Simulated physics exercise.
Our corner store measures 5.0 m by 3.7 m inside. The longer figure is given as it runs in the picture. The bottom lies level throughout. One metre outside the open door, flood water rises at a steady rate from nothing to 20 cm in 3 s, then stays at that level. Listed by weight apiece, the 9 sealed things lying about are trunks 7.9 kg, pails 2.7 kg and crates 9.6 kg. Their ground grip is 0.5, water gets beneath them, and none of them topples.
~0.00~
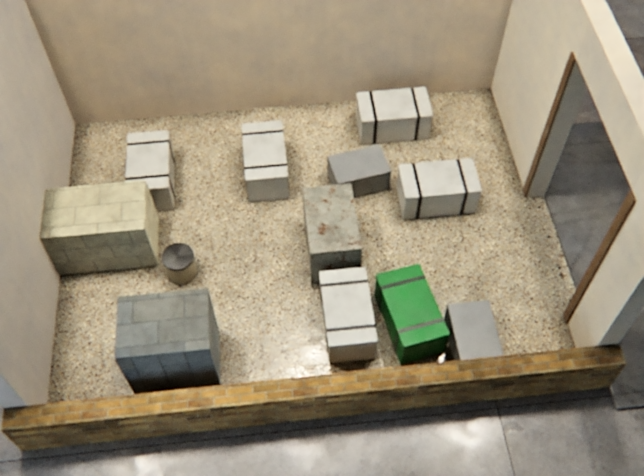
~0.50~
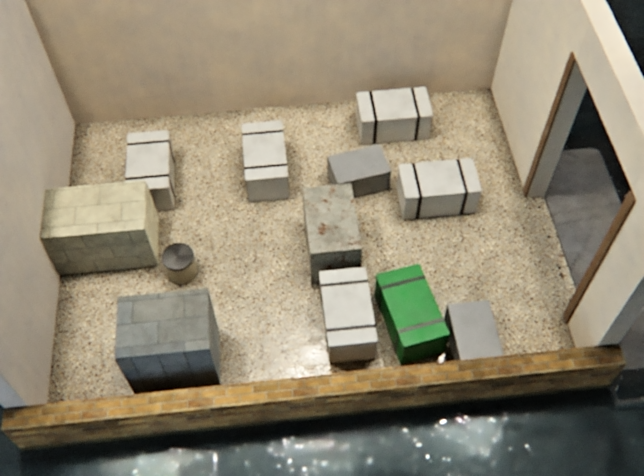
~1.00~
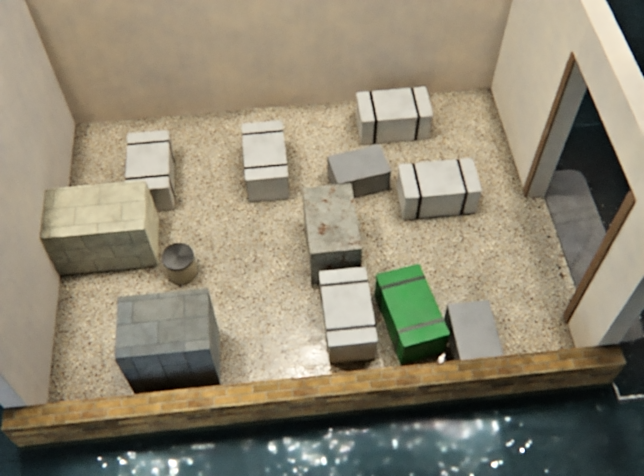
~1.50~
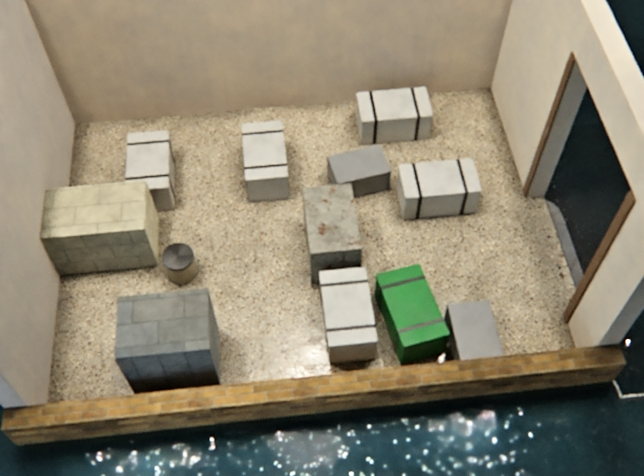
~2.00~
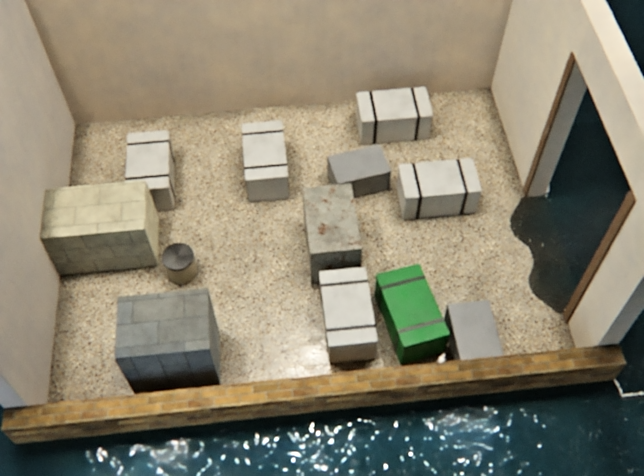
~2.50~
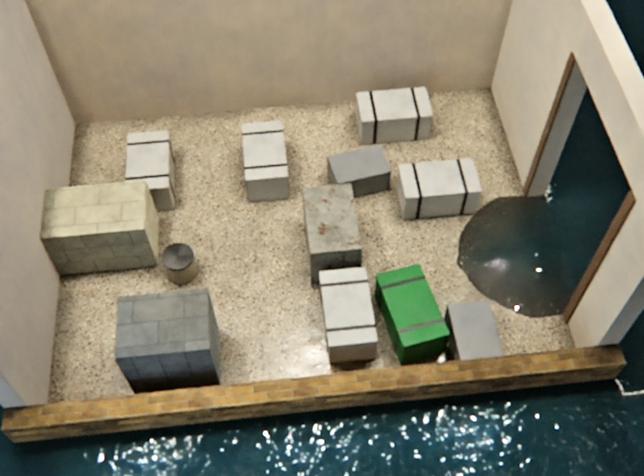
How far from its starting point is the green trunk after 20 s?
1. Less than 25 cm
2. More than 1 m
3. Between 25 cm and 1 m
Option 2: More than 1 m.
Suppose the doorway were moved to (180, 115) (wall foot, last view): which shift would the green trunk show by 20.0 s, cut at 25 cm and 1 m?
Under that change the green trunk is pushed well away.
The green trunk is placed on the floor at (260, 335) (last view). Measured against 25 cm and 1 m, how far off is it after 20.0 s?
What happens is it gets pushed a long way.
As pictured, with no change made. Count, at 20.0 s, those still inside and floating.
By my count, 9.
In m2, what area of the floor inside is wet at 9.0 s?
About 17 m2.
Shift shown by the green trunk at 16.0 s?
Around 250 centimetres.
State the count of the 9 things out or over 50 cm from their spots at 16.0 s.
By my tally, 8.
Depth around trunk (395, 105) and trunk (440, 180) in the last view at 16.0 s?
About 11 and 15 cm.
After 4.0 s the green trunk is near (389, 315), 0.3 m from its start, aground; 0 afloat.
After 9.0 s the green trunk is near (272, 158), 2.2 m from its start, afloat; 9 afloat.
After 16.0 s the green trunk is near (373, 92), 2.7 m from its start, afloat; 9 afloat.
After 20.0 s the green trunk is near (370, 82), 2.8 m from its start, afloat; 9 afloat.
